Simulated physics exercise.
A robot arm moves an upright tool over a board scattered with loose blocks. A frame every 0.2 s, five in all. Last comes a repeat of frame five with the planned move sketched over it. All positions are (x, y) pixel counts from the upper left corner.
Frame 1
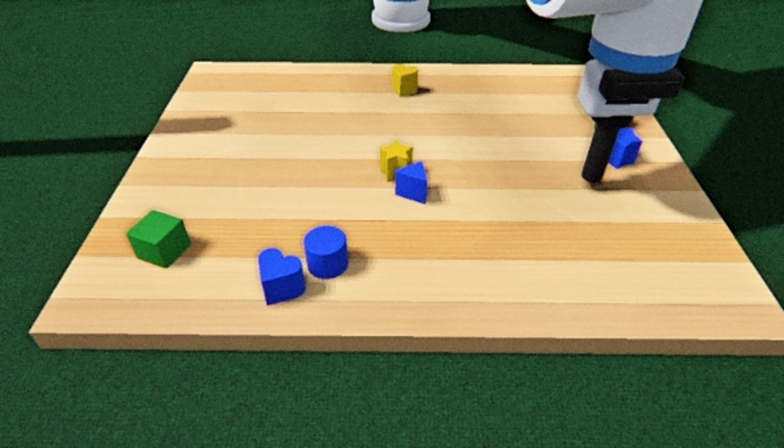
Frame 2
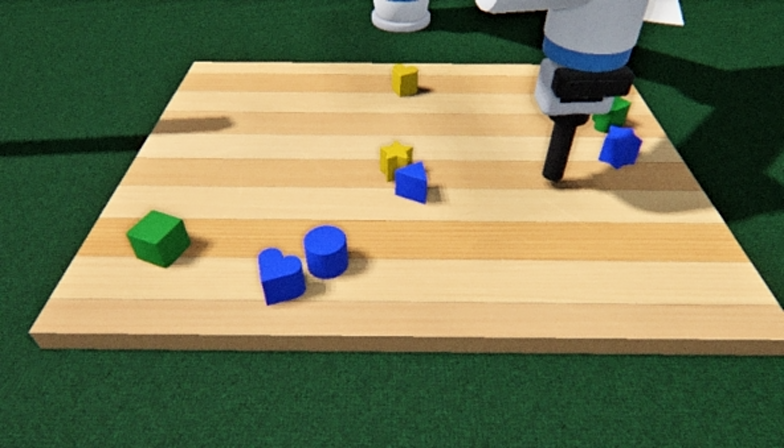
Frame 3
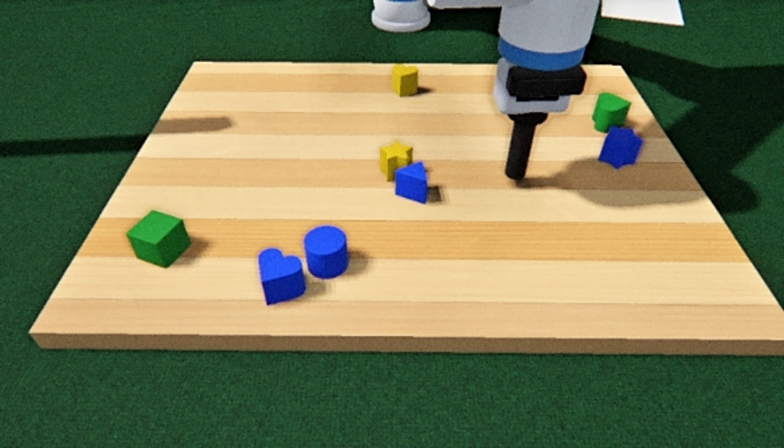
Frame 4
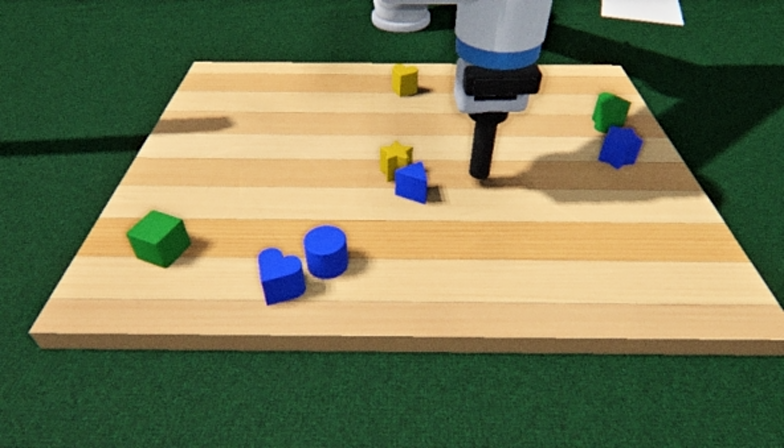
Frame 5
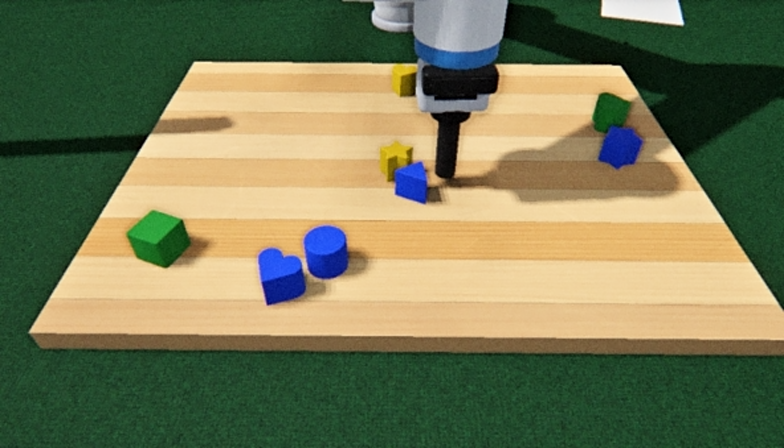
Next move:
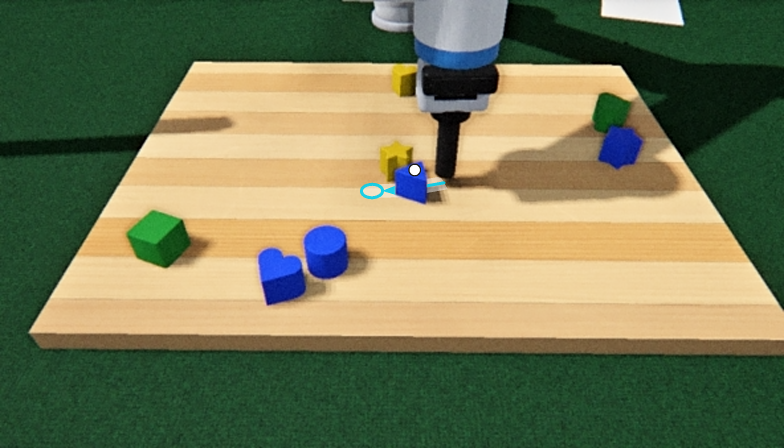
A robot arm moves its upright tool left across the board toward still blocks.
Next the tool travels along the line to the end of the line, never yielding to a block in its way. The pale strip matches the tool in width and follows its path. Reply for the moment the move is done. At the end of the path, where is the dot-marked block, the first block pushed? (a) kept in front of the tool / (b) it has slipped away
b (it has slipped away)
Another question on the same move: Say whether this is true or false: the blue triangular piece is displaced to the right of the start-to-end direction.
That claim is false.
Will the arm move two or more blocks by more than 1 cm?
Going by the path, no.
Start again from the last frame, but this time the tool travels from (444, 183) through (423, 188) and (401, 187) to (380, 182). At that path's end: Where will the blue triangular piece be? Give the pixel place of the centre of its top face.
Close to (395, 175).
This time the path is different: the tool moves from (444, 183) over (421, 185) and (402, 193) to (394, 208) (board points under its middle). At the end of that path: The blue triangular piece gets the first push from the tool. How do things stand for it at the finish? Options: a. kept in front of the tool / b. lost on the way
Option a.
The drawn path runs from (444, 183) via (421, 187) and (397, 190), ending at (372, 191); the dot is on the blue triangular piece.
On the path given first. Halfway along, tool at (409, 179); blue triangular piece at (400, 176), turned 55° anticlockwise.
At the end, tool at (372, 181); yellow star not moved; blue triangular piece at (392, 179), turned 85° anticlockwise.
